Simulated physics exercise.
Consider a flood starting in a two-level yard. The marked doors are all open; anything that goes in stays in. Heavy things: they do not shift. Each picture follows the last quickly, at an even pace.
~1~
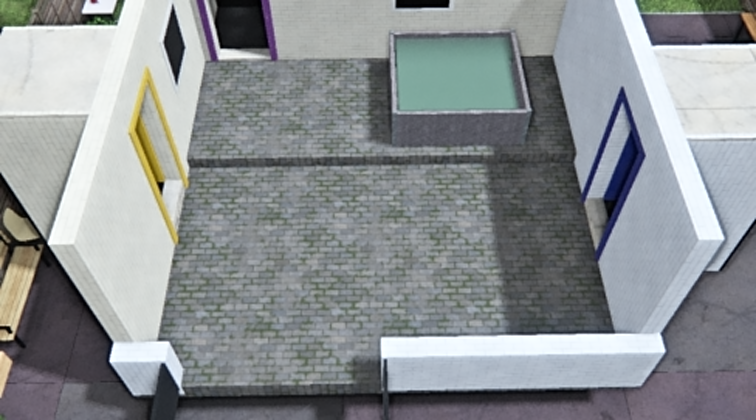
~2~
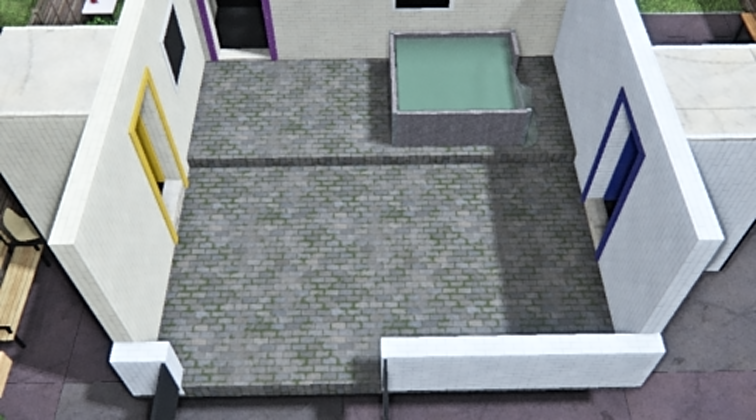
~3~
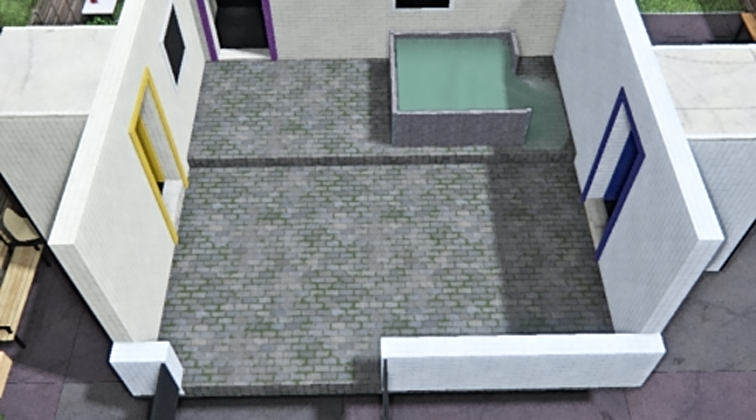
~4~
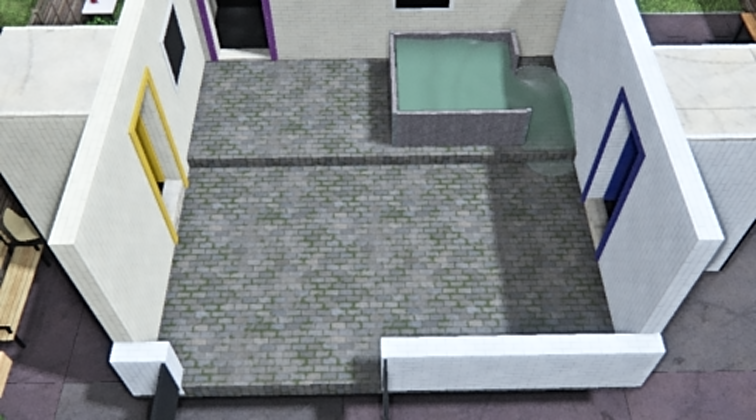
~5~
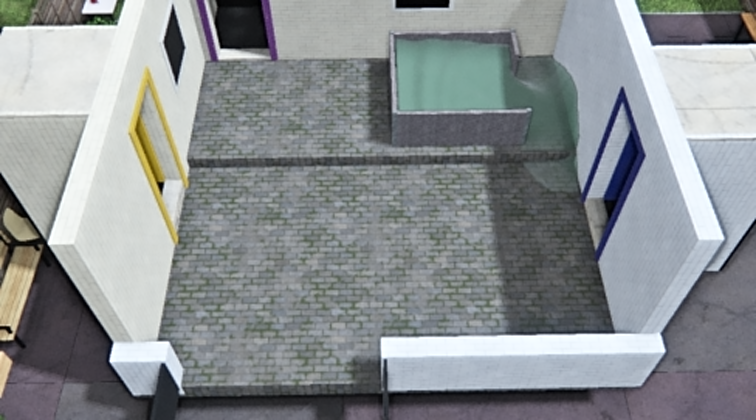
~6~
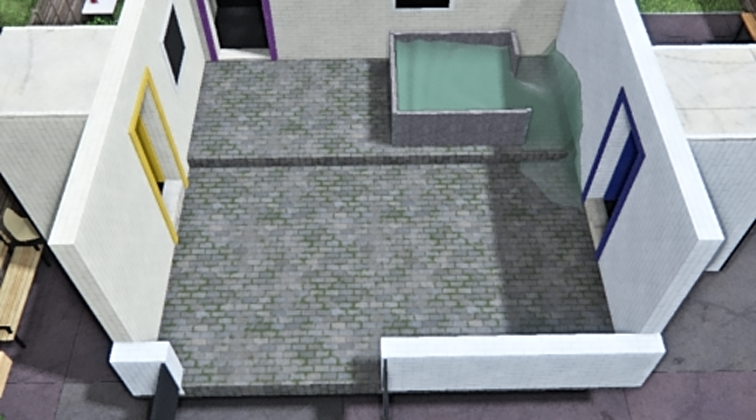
We see a walled, two-level paved yard with an open tank of green water, first still, then pouring out through a gap on its right side, spreading along the upper level and over the step onto the lower paving.
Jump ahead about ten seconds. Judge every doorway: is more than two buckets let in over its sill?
My call: The yellow door stays at two or fewer, the purple door stays at two or fewer, the blue door stays at two or fewer.
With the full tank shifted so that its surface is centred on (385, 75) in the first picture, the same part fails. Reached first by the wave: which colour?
That's the one in blue.
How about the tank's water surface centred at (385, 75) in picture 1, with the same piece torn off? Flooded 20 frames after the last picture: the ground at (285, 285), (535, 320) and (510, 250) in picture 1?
Point by point: Still bare; swamped; swamped.
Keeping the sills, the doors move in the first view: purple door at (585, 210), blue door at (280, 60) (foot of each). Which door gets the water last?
Answer: The yellow door.
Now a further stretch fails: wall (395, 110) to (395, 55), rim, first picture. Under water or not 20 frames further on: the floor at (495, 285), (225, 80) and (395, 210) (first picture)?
Taken one by one: Unaffected, then sodden, then unaffected.
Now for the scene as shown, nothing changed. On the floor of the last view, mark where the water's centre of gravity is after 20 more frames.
Around (467, 165).
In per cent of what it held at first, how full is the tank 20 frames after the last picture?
38 percent or thereabouts.
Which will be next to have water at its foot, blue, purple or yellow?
The door marked blue.
A moment on, water covers 15 % of the floor; the yellow door not reached, the purple door not reached, the blue door wet at the sill, nothing in.
Next, water covers 25 % of the floor; the yellow door not reached, the purple door not reached, the blue door wet at the sill, nothing in.
Then, water covers 45 % of the floor; the yellow door not reached, the purple door wet at the sill, nothing in, the blue door wet at the sill, nothing in.
Later, water covers 70 % of the floor; the yellow door wet at the sill, nothing in, the purple door under two buckets in, the blue door wet at the sill, nothing in.
In the end, water covers 85 % of the floor; the yellow door wet at the sill, nothing in, the purple door under two buckets in, the blue door wet at the sill, nothing in.
